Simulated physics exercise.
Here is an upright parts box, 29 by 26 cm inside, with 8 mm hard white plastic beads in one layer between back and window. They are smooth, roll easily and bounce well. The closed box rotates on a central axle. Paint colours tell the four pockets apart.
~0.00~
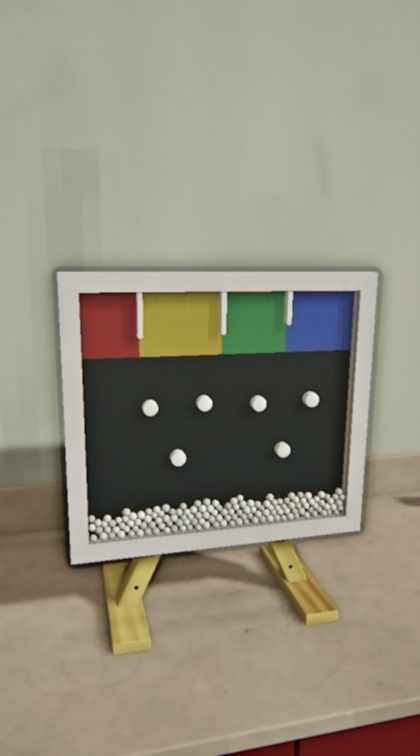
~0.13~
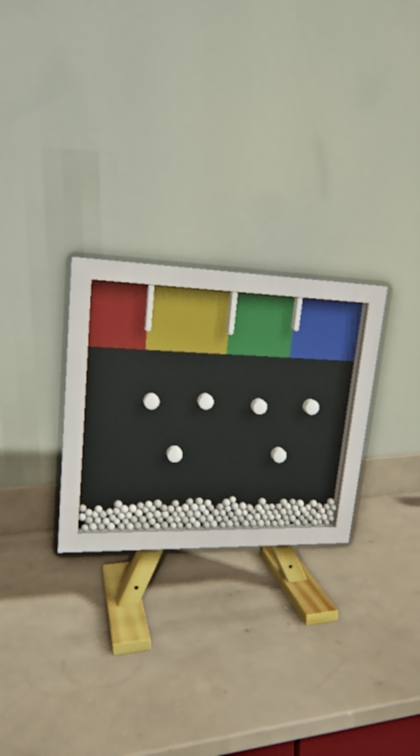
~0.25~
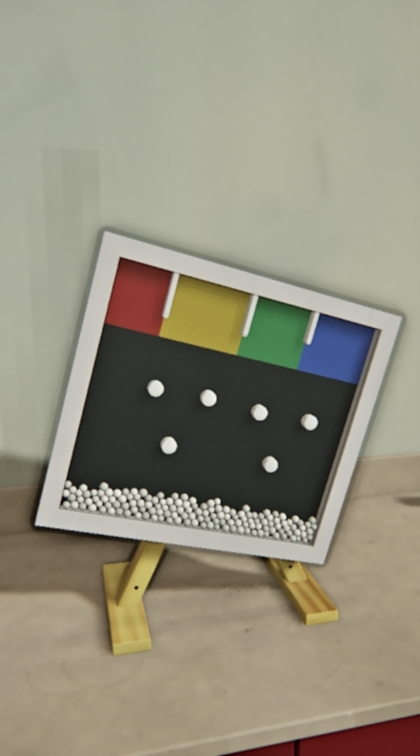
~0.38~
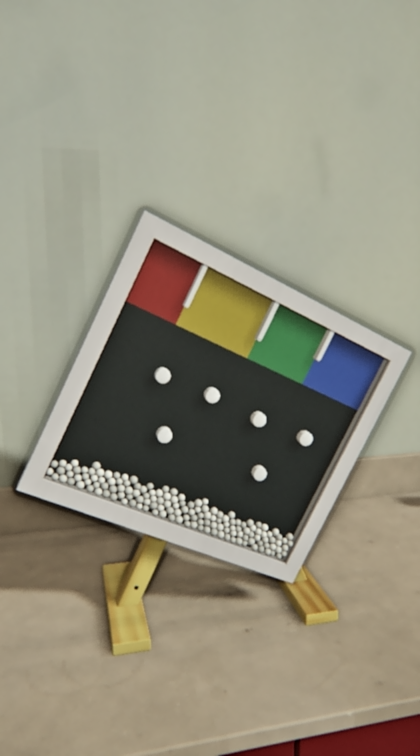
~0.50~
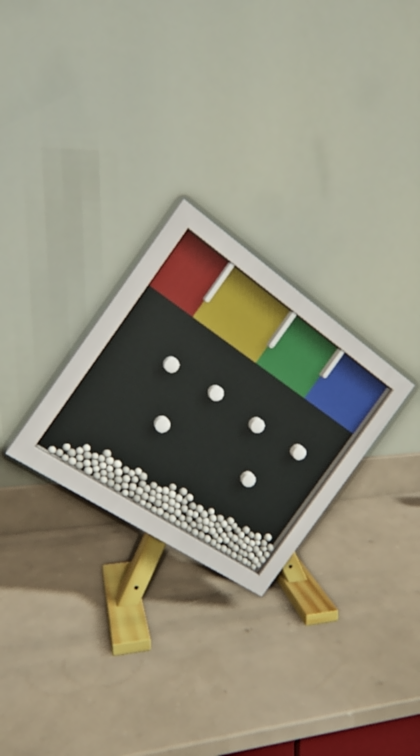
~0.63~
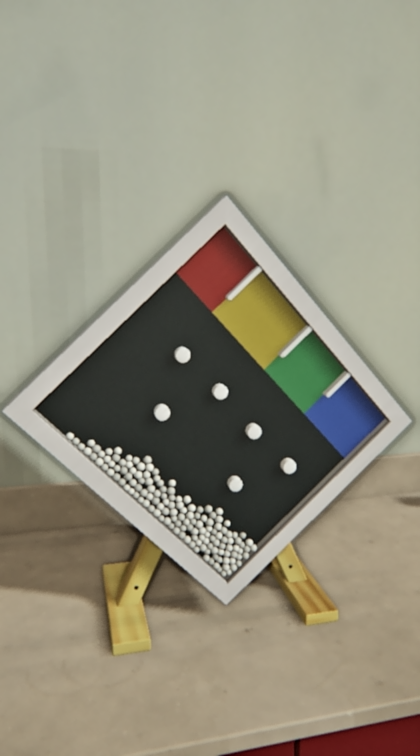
A white-framed box on a wooden stand turned steadily clockwise from level until it was balanced cornerwise, while the small white beads inside shifted toward its lower corner, below the pegs and coloured pockets.
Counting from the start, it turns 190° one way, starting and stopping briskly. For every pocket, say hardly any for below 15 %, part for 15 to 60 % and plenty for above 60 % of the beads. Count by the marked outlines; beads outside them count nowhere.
Red pocket: Hardly any; blue pocket: Part; green pocket: Part; yellow pocket: Hardly any.
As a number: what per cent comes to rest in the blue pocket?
Some 55 per cent.
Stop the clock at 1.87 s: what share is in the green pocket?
About 0 per cent.
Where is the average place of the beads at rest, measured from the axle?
Some 9 cm left and 9 cm below.
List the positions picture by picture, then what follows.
In the first frame, level; about 140 beads; beads' middle (224, 514); highest (240, 498); red (110, 325), blue (320, 321), green (254, 322), yellow (181, 324).
In the second frame, turned 5° clockwise; beads' middle (215, 515); highest (118, 505); 6 fixed pegs, one at (174, 454).
In the third frame, turned 15° clockwise; beads' middle (198, 514); highest (67, 485); wall ends (165, 315), (244, 334), (307, 341).
In the fourth frame, turned 26° clockwise; beads' middle (183, 511); highest (63, 464).
In the fifth frame, turned 36° clockwise; beads' middle (180, 511); highest (66, 447).
In the sixth frame, turned 47° clockwise; beads' middle (179, 513); highest (70, 437); red (217, 269), blue (345, 416), green (306, 371), yellow (261, 320).
After 1.25 s, it stands 99° clockwise; the beads' middle is 8 cm left of and 11 cm below the centre; nothing in the marked areas.
After 1.87 s, it stands 151° clockwise; the beads' middle is 8 cm left of and 11 cm below the centre; blue 55 %.
After 2.40 s, it has come round 190° clockwise; the beads' middle is 10 cm left of and 8 cm below the centre; blue 55 %, green 30 %.
At rest by 3.6 s, it has come round 190° clockwise; red 0 %, blue 55 %, green 45 %, yellow 0 %, elsewhere 5 %.
